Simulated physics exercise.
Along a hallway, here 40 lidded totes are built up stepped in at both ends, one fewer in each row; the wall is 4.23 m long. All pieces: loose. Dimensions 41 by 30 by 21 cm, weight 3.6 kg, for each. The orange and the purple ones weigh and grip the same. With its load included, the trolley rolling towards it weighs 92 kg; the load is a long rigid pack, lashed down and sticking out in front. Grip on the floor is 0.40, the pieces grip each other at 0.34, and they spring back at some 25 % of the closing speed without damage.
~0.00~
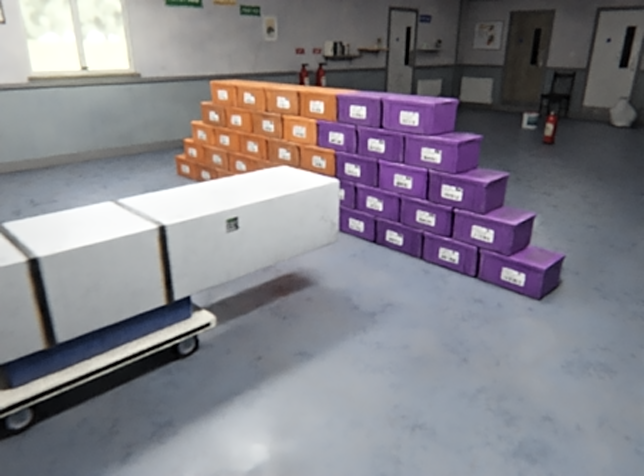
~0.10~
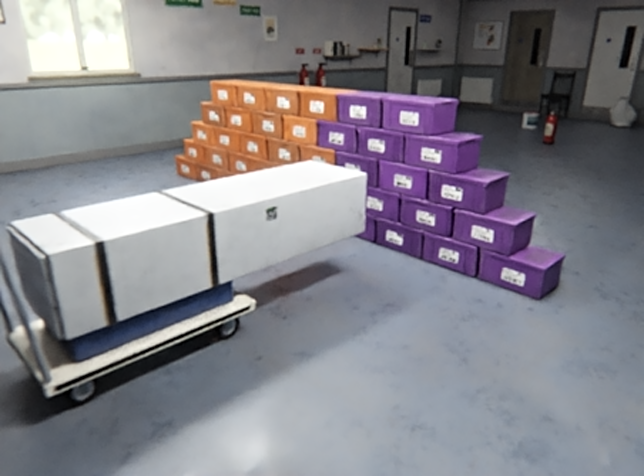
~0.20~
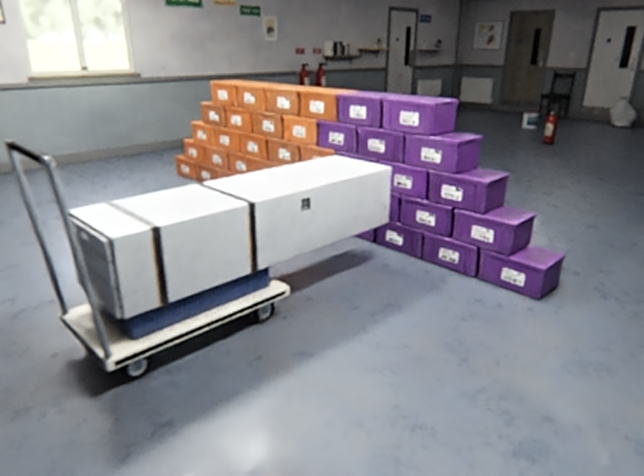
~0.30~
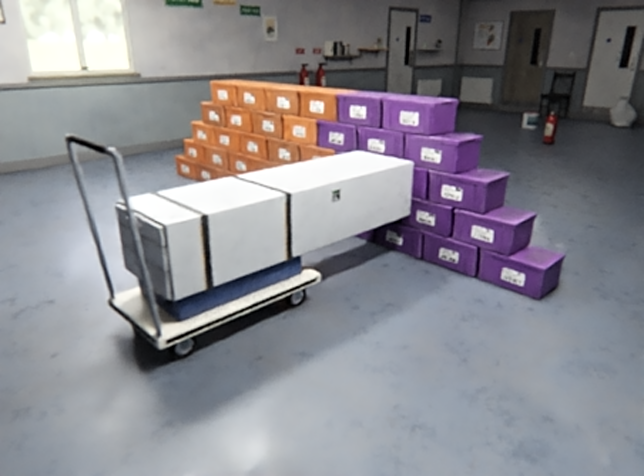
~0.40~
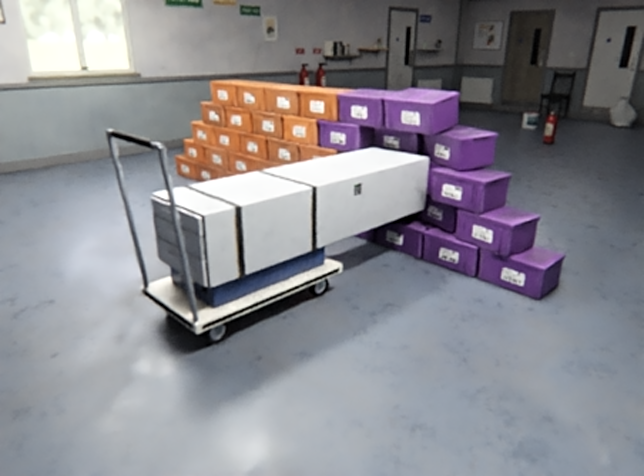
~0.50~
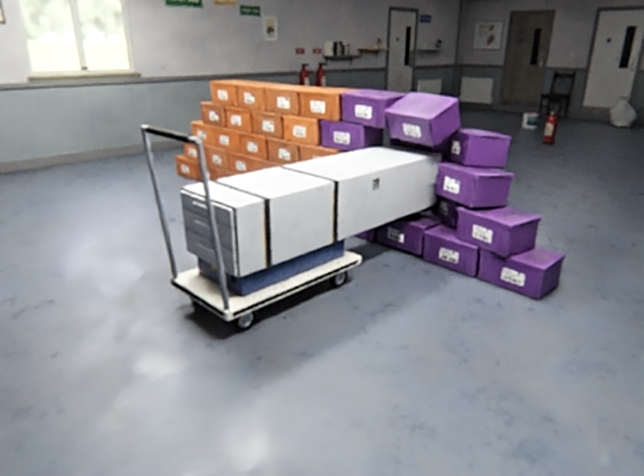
At first, a flat trolley carrying a long white pack, strapped down and jutting out in front, rolls rightward toward a stepped wall of orange and purple lidded boxes. The pack's front end then pushes into the purple side, and several purple boxes shift and tilt while the orange ones stay stacked.
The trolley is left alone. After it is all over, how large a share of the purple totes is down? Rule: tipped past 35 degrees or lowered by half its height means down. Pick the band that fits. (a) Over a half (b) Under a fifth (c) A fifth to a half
Over a half.
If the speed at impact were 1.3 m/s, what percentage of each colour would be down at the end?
Down at the end: Orange 0 per cent, purple 60 per cent.
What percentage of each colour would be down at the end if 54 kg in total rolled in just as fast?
Orange 0, purple 60 %.
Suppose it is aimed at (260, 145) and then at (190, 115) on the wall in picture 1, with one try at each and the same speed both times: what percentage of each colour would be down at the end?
First try then second: Orange 50 and 20, purple 0 and 0 per cent.
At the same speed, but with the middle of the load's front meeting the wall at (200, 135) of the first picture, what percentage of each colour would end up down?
Orange 30 %, purple 0 %.
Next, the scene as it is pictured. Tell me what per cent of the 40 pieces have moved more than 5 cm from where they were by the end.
Moved: 30 per cent.
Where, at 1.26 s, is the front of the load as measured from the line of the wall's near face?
Reading: Approx. 135 cm past the line.
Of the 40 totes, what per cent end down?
25 %.
By 0.62 s, load 51 cm past the wall's line, still rolling; 2 of the 16 purple totes down (2 of 40 in all colours); top purple tote tilted 7°.
By 0.92 s, load 97 cm past the wall's line, still rolling; 8 of the 16 purple totes down (8 of 40 in all colours); top purple tote tilted 19°, 8 cm lower.
By 1.26 s, load 1.37 m past the wall's line, still rolling; 8 of the 16 purple totes down (8 of 40 in all colours); top purple tote tilted 21°, 10 cm lower.
By 2.06 s, load 2.00 m past the wall's line, still rolling; 10 of the 16 purple totes down (10 of 40 in all colours); top purple tote 17 cm lower.
When it is over (3.3 s), load 2.28 m past the wall's line, stopped; 10 of the 16 purple totes down (10 of 40 in all colours); top purple tote 17 cm lower; top orange tote unmoved. That is 62 per cent. In pixels of the last frame, middles, top purple tote near (469, 120), top orange tote near (293, 100).
